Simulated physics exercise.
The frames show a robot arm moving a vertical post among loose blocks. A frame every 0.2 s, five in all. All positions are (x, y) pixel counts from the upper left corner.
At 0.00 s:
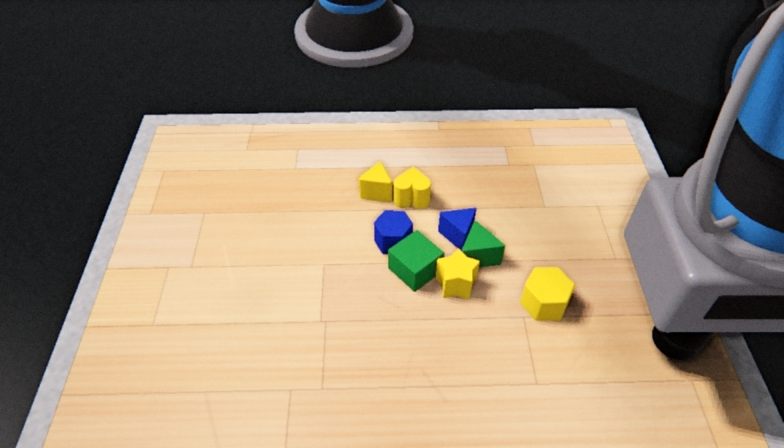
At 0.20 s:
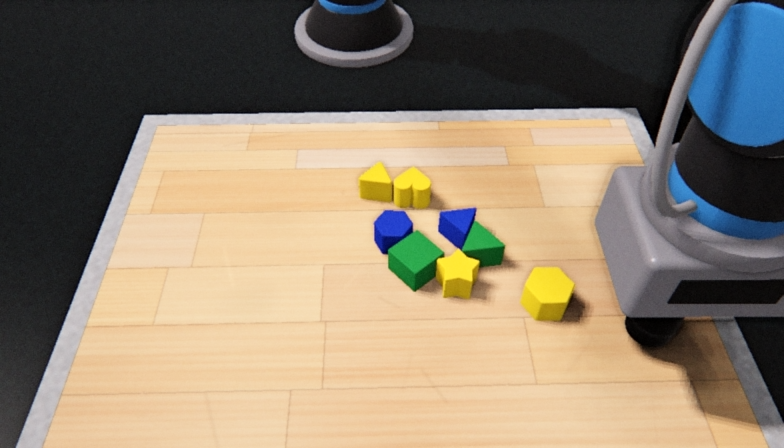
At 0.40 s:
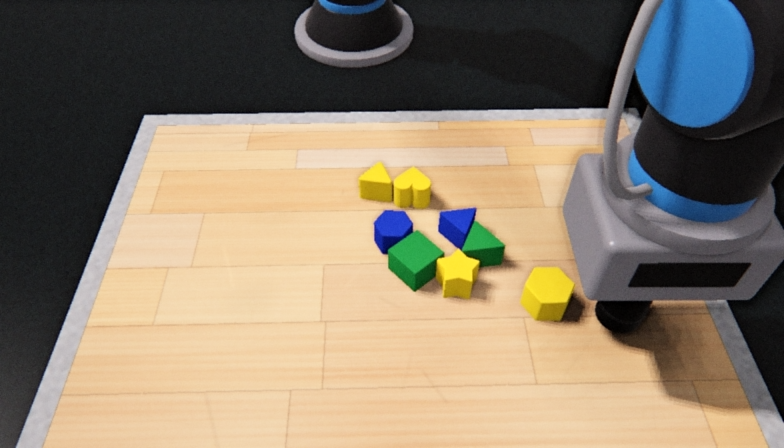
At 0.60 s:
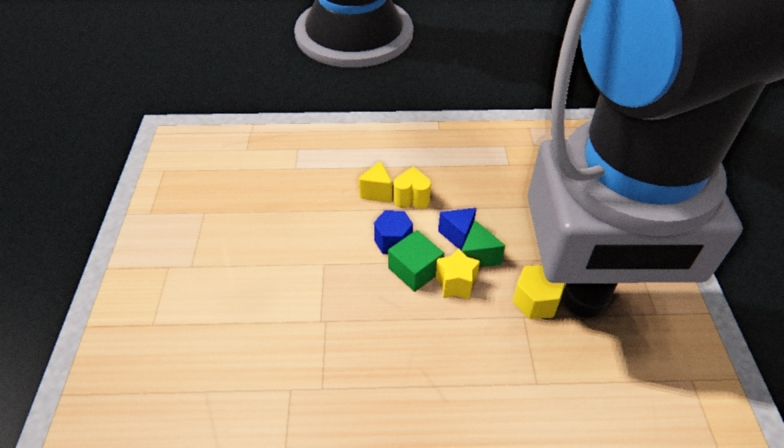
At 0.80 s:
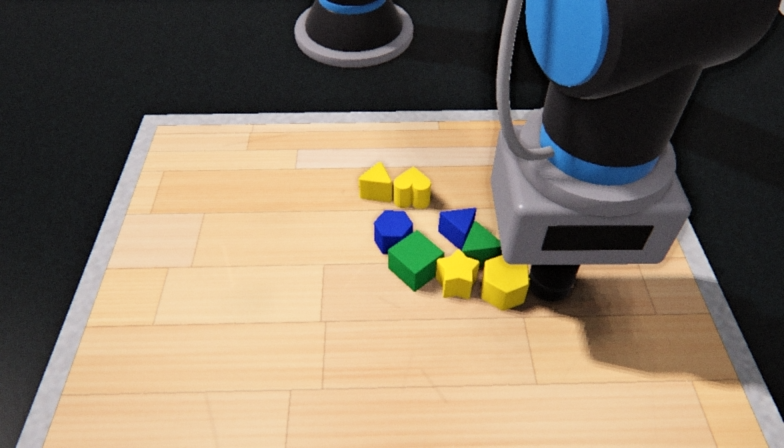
On a light wooden board, a robot arm moved left from the right side toward a group of small yellow, blue and green blocks, then pushed the yellow hexagon left beside the yellow star.
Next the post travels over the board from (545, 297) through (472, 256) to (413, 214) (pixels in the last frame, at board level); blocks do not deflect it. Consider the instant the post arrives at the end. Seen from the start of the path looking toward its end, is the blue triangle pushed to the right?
In short: No.
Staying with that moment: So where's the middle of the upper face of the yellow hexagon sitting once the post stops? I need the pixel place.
I'd say the yellow hexagon ends with its top centre at (418, 238).
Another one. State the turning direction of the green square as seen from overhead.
Seen from above, clockwise.
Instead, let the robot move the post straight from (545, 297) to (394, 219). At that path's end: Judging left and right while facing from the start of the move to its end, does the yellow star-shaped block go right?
No, that is not how it ends up.
The first path, step by step. One third of the way, post (497, 258); green square (381, 251), turned 25° clockwise; yellow star-shaped block (422, 270), turned 50° anticlockwise; blue triangle (449, 210), turned 15° clockwise; green triangle (467, 225), turned 15° clockwise; yellow hexagon (455, 254), turned 30° anticlockwise.
Two thirds of the way, post (453, 230); yellow heart (408, 172); green square (373, 255), turned 50° clockwise; yellow star-shaped block (412, 275), turned 80° anticlockwise; blue triangle (404, 189); green triangle (423, 201); yellow hexagon (421, 242), turned 90° anticlockwise.
At the end, post (413, 202); yellow heart (402, 164), turned 20° clockwise; green square (372, 256), turned 55° clockwise; yellow star-shaped block (412, 275), turned 80° anticlockwise; blue triangle (366, 183), turned 30° anticlockwise; green triangle (389, 180), turned 30° anticlockwise; yellow hexagon (418, 238), turned 110° anticlockwise.
